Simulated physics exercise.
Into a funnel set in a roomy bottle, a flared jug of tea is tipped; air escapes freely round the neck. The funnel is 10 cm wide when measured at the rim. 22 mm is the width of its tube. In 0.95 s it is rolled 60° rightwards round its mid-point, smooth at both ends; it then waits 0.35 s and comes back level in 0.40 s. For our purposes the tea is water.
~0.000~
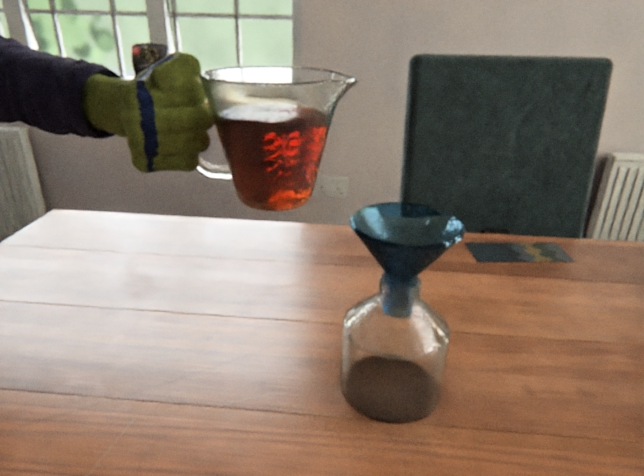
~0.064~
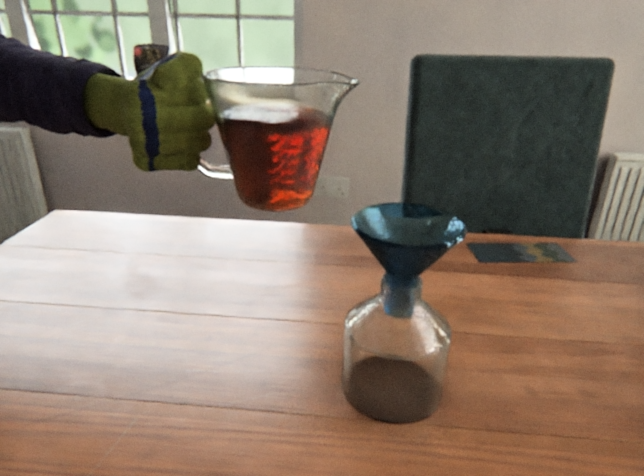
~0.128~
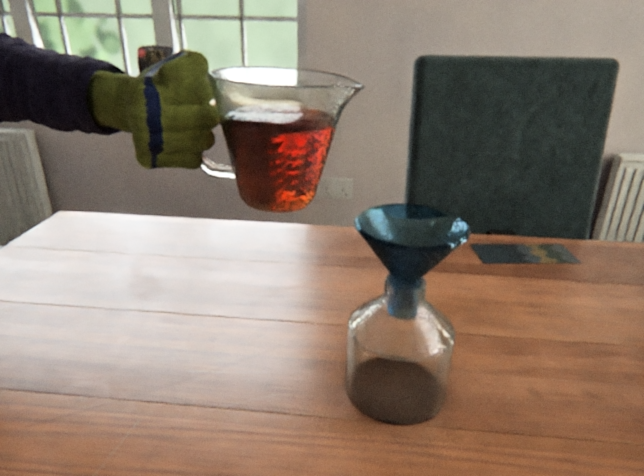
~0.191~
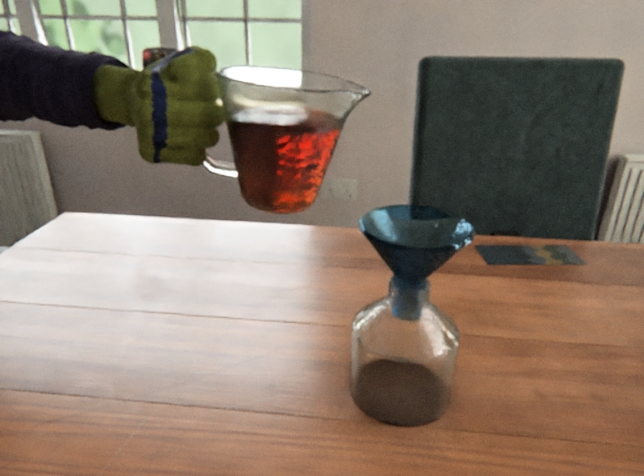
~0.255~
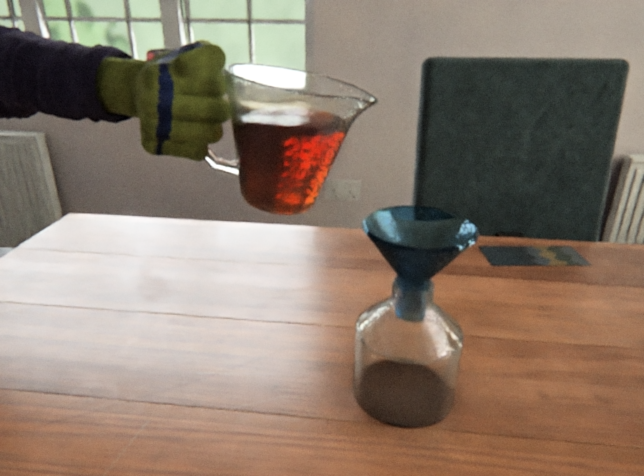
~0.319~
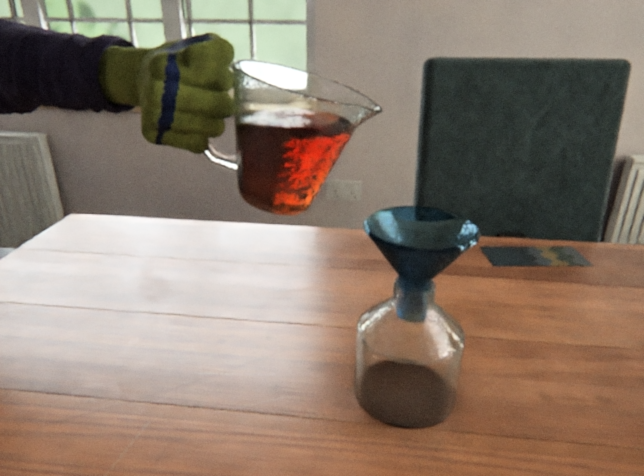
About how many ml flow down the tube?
About 290 ml.
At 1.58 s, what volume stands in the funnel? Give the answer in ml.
I'd estimate some 65 ml is held in the funnel then.
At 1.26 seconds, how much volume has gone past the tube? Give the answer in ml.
I'd reckon around 140 ml so far.
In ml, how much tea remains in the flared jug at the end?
200 ml.
After 0.70 s the tilt is 50° and 0 ml has passed the tube, 10 ml is in the funnel, 455 ml in the flared jug and 0 ml has missed.
After 0.98 s the tilt is 60° and 60 ml has passed the tube, 70 ml is in the funnel, 320 ml in the flared jug and 0 ml has missed.
After 1.26 s the tilt is 60° and 145 ml has passed the tube, 100 ml is in the funnel, 225 ml in the flared jug and 10 ml has missed.
After 1.58 s the tilt is 12° and 225 ml has passed the tube, 65 ml is in the funnel, 195 ml in the flared jug and 10 ml has missed.
In the end 295 ml has passed the tube, 0 ml is in the funnel, 195 ml in the flared jug and 10 ml has missed.
